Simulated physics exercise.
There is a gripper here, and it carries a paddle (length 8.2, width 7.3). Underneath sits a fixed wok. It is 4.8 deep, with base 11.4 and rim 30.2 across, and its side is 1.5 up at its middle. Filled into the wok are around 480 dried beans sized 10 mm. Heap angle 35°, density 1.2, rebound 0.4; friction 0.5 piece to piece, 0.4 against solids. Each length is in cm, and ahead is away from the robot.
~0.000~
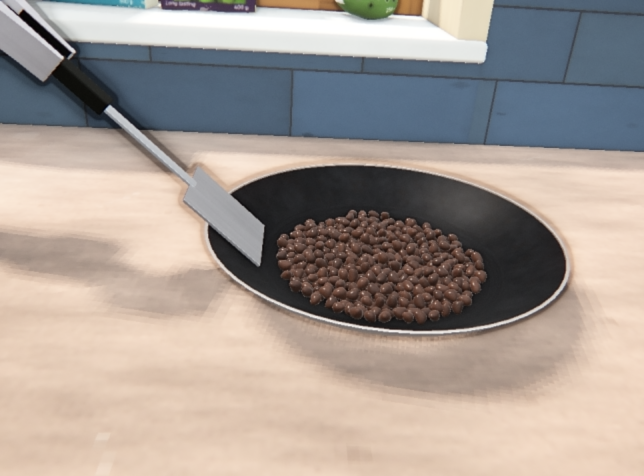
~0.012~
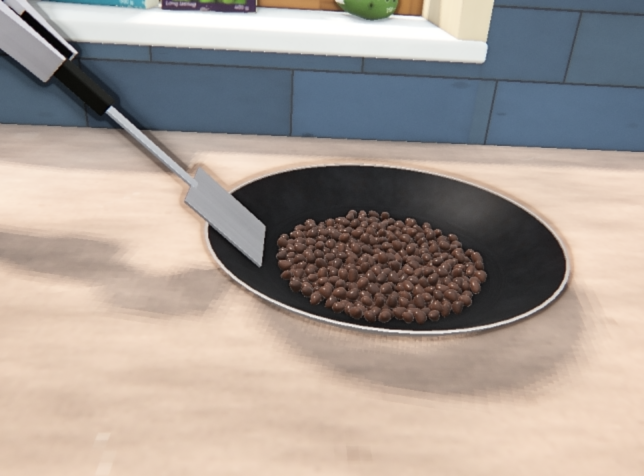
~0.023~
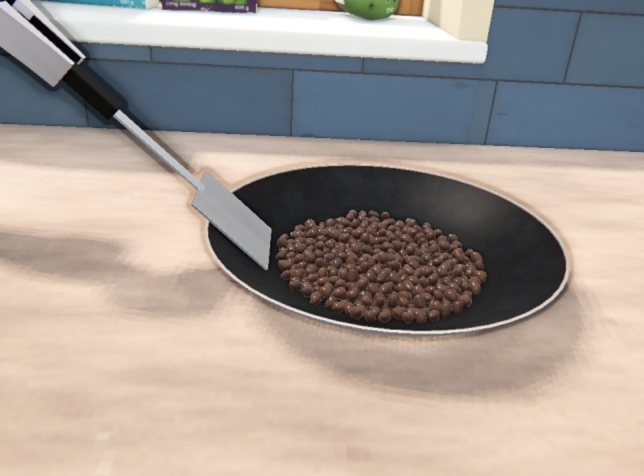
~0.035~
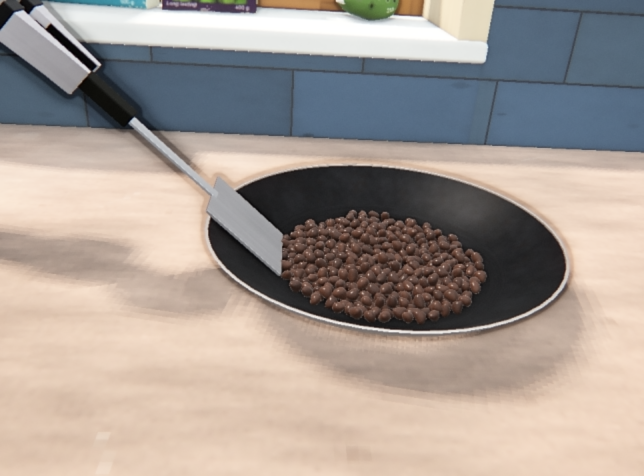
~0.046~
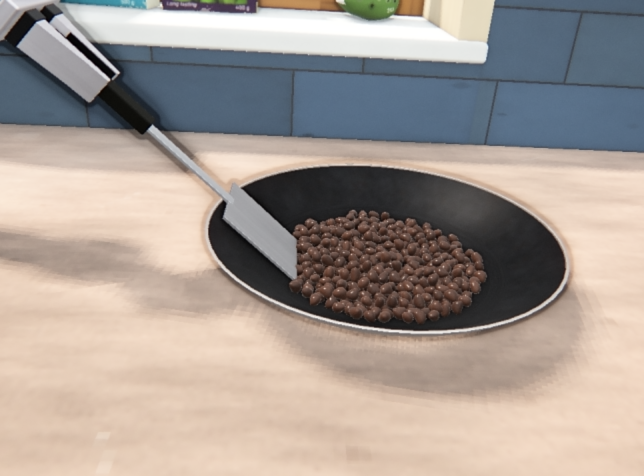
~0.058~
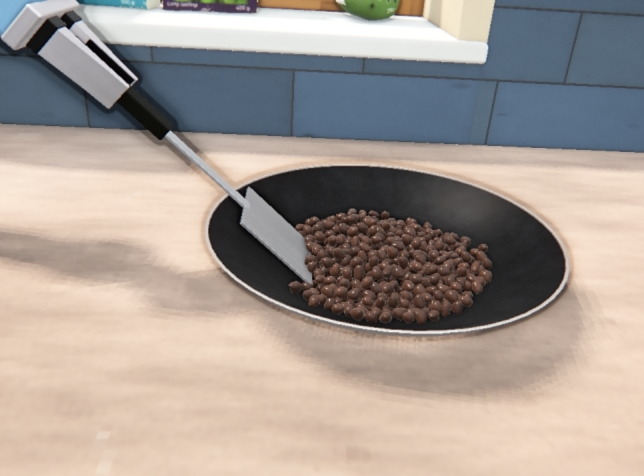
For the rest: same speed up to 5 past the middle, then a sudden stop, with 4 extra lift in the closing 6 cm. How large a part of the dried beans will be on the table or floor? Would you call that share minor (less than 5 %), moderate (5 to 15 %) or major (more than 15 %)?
I would call it moderate.
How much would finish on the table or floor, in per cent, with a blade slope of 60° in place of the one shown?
Estimate for that slope: Some 5 per cent.
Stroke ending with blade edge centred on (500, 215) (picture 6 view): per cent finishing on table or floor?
25 %.
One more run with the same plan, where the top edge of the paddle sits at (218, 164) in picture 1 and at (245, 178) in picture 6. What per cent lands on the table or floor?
Roughly 0 %.
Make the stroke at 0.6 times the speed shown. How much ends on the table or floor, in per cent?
That comes to some 0 per cent, roughly.
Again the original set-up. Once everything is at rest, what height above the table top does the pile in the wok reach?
It reaches about 5.5 cm.
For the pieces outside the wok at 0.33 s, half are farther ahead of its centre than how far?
It sits close to 24 cm ahead of the middle.
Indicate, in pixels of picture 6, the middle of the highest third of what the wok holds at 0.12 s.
It is centred at about (427, 244).
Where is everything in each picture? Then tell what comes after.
The first picture shows the paddle top edge at (191, 182), sloping 44°; upper third of the load around (373, 257), from x 280 to 480, top at y 215; 485 in the wok.
The second picture shows the paddle top edge at (192, 183), sloping 44°; upper third of the load around (373, 257), from x 280 to 480, top at y 215.
The third picture shows the paddle top edge at (199, 186), sloping 44°; upper third of the load around (373, 257), from x 280 to 480, top at y 215.
The fourth picture shows the paddle top edge at (212, 193), sloping 44°; upper third of the load around (374, 258), from x 285 to 480, top at y 215.
The fifth picture shows the paddle top edge at (229, 199), sloping 44°; upper third of the load around (370, 254), from x 295 to 480, top at y 215.
The sixth picture shows the paddle top edge at (245, 204), sloping 44°; upper third of the load around (381, 252), from x 295 to 485, top at y 215; 485 in the wok.
After 0.09 s, sloping 44°, highest piece 6 above the table; 485 in the wok.
After 0.12 s, sloping 44°, highest piece 8 above the table; 482 in the wok, 3 on the blade or in flight.
After 0.33 s, sloping 44°, highest piece 6 above the table; 452 in the wok, 29 on the table or floor, 4 on the blade or in flight.
After 1.38 s, sloping 44°, highest piece 5 above the table; 451 in the wok, 34 on the table or floor.
In the end, 451 in the wok, 34 on the table or floor. That is 7 % on the table or floor.
